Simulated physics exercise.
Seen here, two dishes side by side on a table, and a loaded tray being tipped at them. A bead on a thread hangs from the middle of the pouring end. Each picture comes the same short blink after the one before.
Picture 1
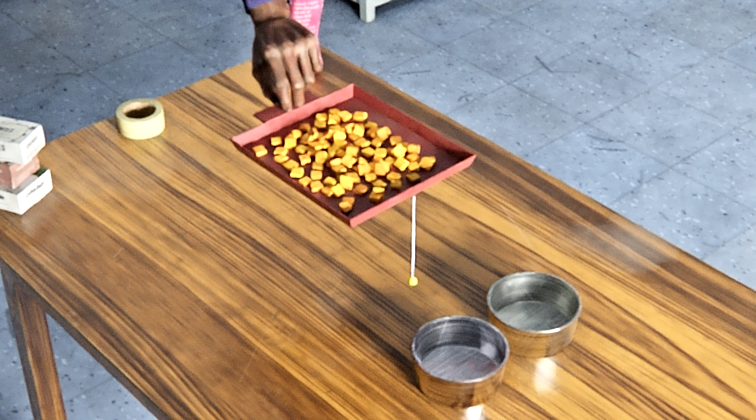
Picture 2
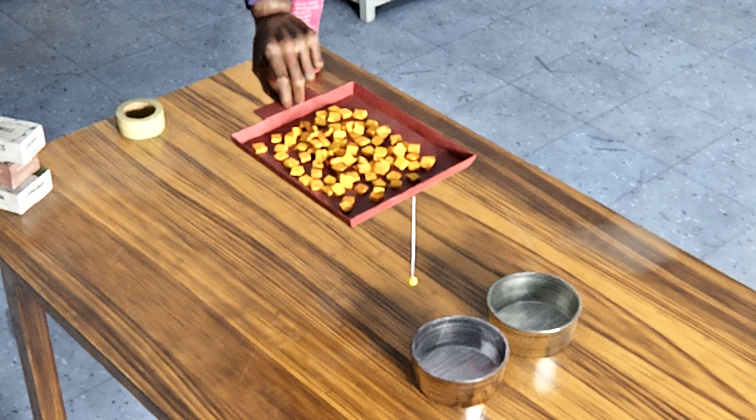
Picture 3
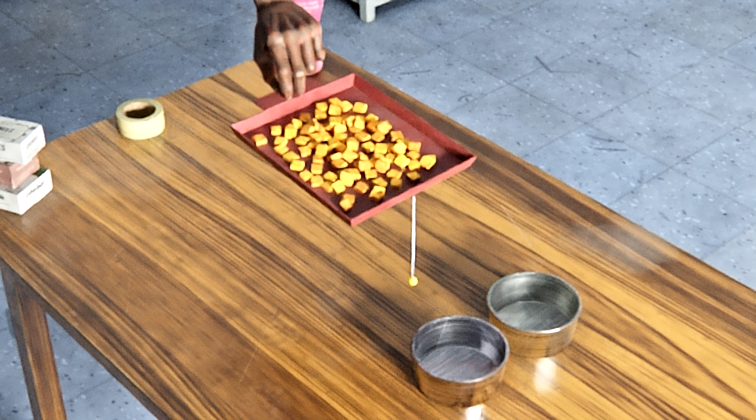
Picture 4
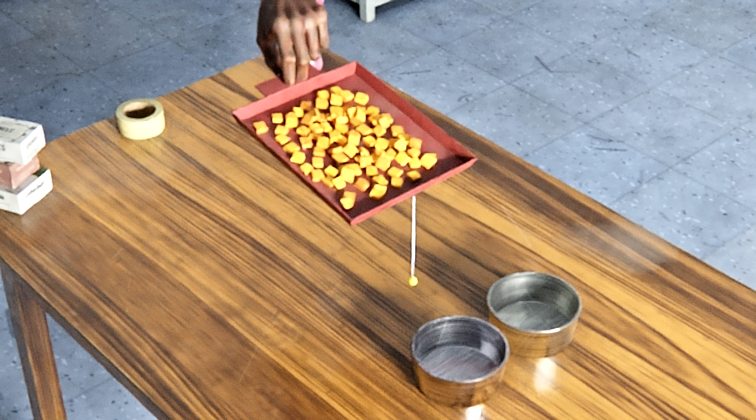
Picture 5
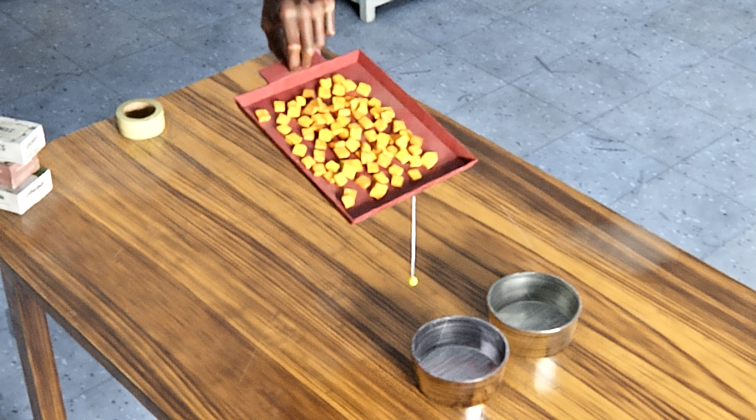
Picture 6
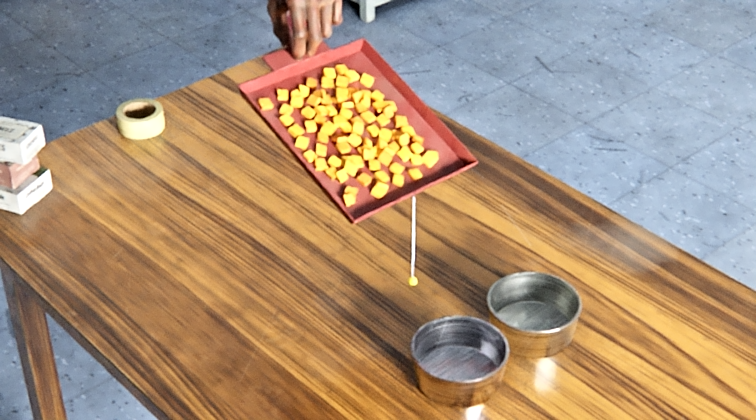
A hand gradually raised the back of a red tray loaded with small yellow-orange pieces, tilting it toward two round metal dishes on a wooden table, while the pieces stayed on the tray.
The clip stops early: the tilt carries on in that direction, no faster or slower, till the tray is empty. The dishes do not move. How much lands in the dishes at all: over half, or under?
Caught overall: Only the smaller part.
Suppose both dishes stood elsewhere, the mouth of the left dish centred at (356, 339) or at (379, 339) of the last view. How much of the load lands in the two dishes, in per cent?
About 50 and 70 per cent.
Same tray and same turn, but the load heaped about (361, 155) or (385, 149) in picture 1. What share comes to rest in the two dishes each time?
The first gives 20 %, the second 20 %.
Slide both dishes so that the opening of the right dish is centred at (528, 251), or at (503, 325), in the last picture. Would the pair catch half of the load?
First most of it, then not half.
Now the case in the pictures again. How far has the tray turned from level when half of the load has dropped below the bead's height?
Roughly 100°.
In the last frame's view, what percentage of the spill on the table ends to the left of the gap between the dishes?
Close to 90 per cent.
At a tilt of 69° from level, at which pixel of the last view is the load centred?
At about (425, 171).
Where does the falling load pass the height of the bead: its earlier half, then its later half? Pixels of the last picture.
First near (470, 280), later near (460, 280).
Shortly afterwards, tray tipped steeply; all but a few on the tray; a little in the air.
Next, tray tipped past a quarter turn; only a few on the tray; a little in the left dish; a little in the right dish; near half outside both; near a third in the air.
Some moments later, tray tipped past a quarter turn; a little in the left dish; a little in the right dish; the bulk outside both.
In the end, tray tipped past a quarter turn; a little in the left dish; a little in the right dish; the bulk outside both.
